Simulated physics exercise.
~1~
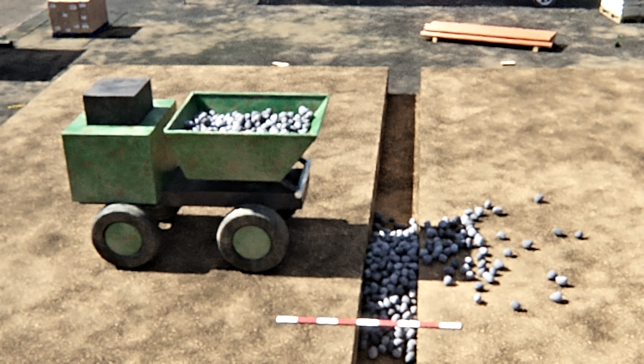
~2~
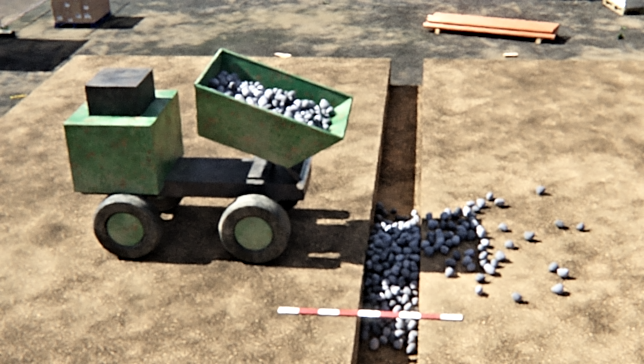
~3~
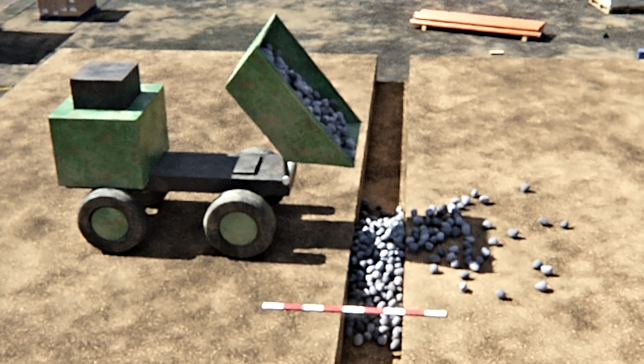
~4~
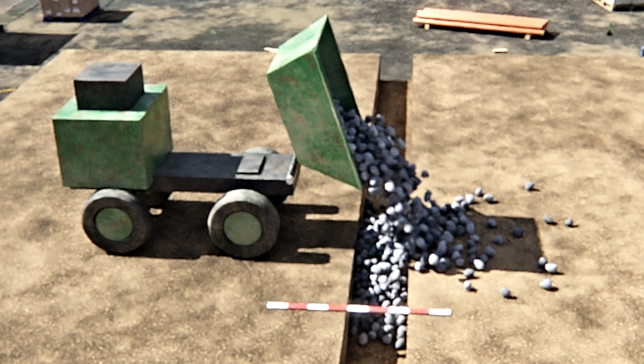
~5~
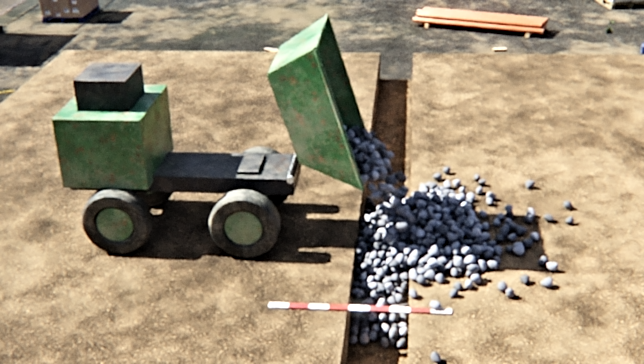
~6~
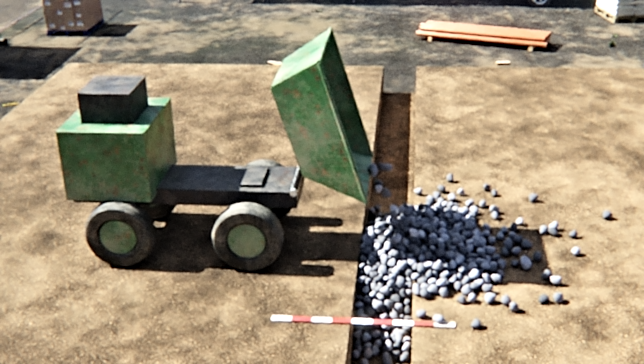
We see a green dumper beside a trench already partly filled with grey stones; its loaded skip tips steeply to the right, and the stones slide out into the trench and across the ground beyond, leaving a broad heap beneath the raised skip.
